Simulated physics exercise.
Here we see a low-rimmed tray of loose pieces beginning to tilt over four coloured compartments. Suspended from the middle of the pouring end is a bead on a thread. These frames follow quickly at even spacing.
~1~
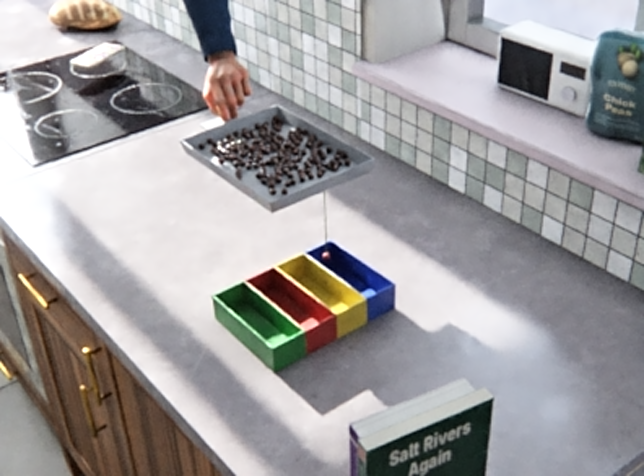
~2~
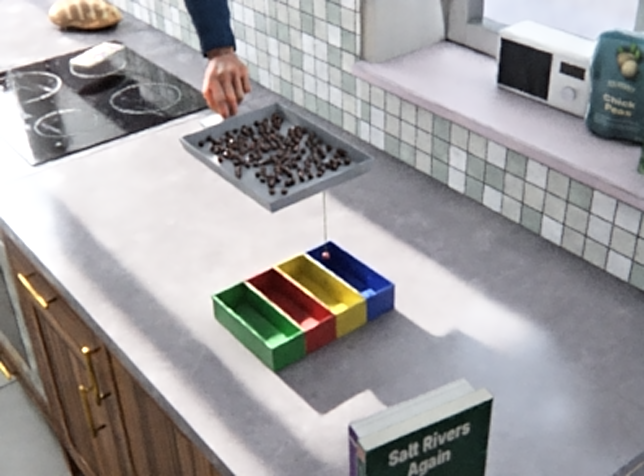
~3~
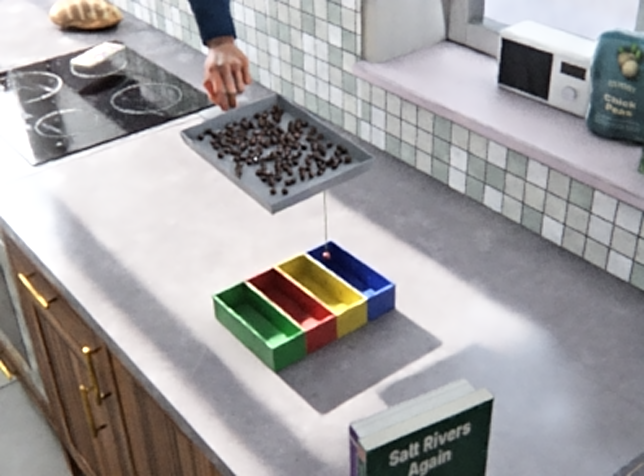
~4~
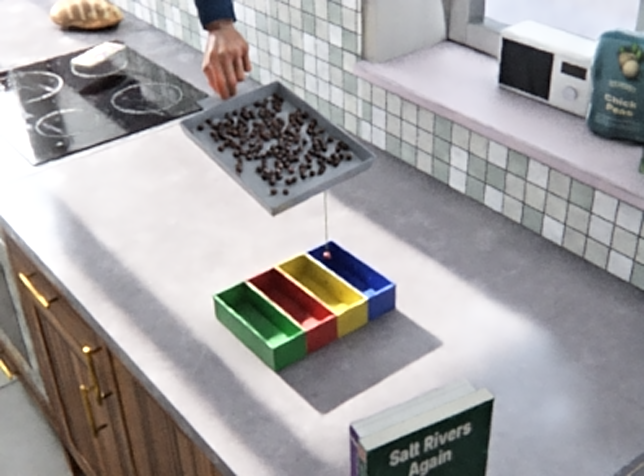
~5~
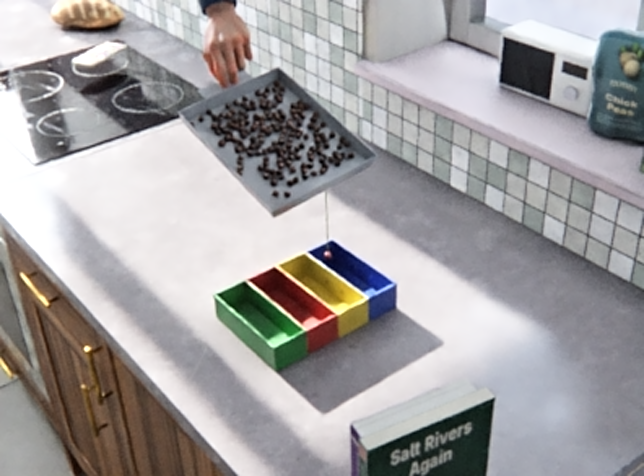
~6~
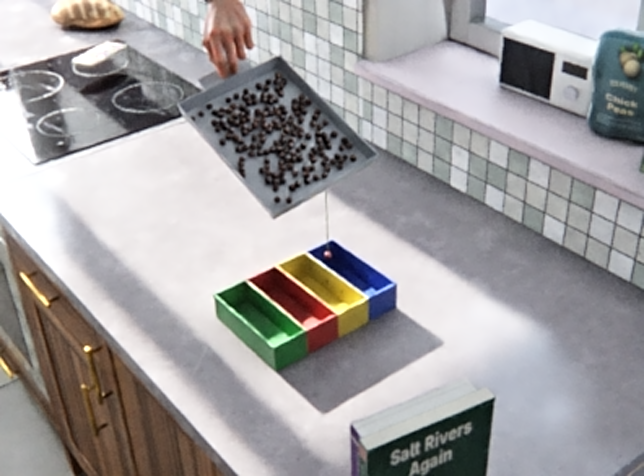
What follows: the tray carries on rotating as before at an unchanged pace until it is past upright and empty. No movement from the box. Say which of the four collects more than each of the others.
The red one collects the most.
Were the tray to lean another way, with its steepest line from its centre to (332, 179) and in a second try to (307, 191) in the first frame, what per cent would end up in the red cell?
Roughly 0 percent first and 30 percent second.
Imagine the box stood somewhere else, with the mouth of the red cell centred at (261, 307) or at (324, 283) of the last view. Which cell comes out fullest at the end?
In the first try it is that yellow cell, in the second it is the green one.
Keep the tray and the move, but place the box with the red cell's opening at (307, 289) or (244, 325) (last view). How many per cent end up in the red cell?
About 40 and 0 per cent respectively.
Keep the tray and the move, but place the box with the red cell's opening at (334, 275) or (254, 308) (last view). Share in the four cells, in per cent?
First 50 %, then 90 %.
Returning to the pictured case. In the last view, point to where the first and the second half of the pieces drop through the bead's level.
First around (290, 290), afterwards around (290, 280).
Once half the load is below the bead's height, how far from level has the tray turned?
It's turned some 95 degrees by then.
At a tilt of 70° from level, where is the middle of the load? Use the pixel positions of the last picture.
Roughly at (291, 213).
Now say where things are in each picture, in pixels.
Corners of the pouring end at (271, 200) and (370, 158), level; middle of the load at (280, 154), chocolate balls; bead on its thread at (327, 256); green cell at (289, 349); red cell at (321, 332); yellow cell at (352, 316); blue cell at (381, 301), in the first frame.
Corners of the pouring end at (271, 200) and (370, 158), level; middle of the load at (279, 153), in the second frame.
Corners of the pouring end at (272, 202) and (371, 157), tipped barely, lowest at the left corner; middle of the load at (280, 148), in the third frame.
Corners of the pouring end at (273, 205) and (372, 156), tipped a little, lowest at the left corner; middle of the load at (280, 142), in the fourth frame.
Corners of the pouring end at (274, 208) and (373, 155), tipped clearly, lowest at the left corner; middle of the load at (282, 137), about a quarter on the move, in the fifth frame.
Corners of the pouring end at (274, 210) and (374, 154), tipped clearly, lowest at the left corner; middle of the load at (283, 136), nearly all on the move; green cell at (290, 348); red cell at (322, 331); yellow cell at (353, 315); blue cell at (382, 300), in the sixth frame.
Soon after the last picture, tray tipped steeply; about two thirds on the tray; a small part in the red cell; a small part in the green cell; a stray few in the yellow cell; about a quarter falling or outside the box.
A little later, tray tipped past a quarter turn; a stray few on the tray; about two thirds in the red cell; a small part in the yellow cell; a small part in the green cell; a stray few in the blue cell; a small part falling or outside the box.
Later still, tray tipped past a quarter turn; most in the red cell; a small part in the yellow cell; a small part in the green cell; a stray few in the blue cell; a small part falling or outside the box.
At rest, tray tipped past a quarter turn; most in the red cell; a small part in the yellow cell; a small part in the green cell; a stray few in the blue cell; a small part outside the box.
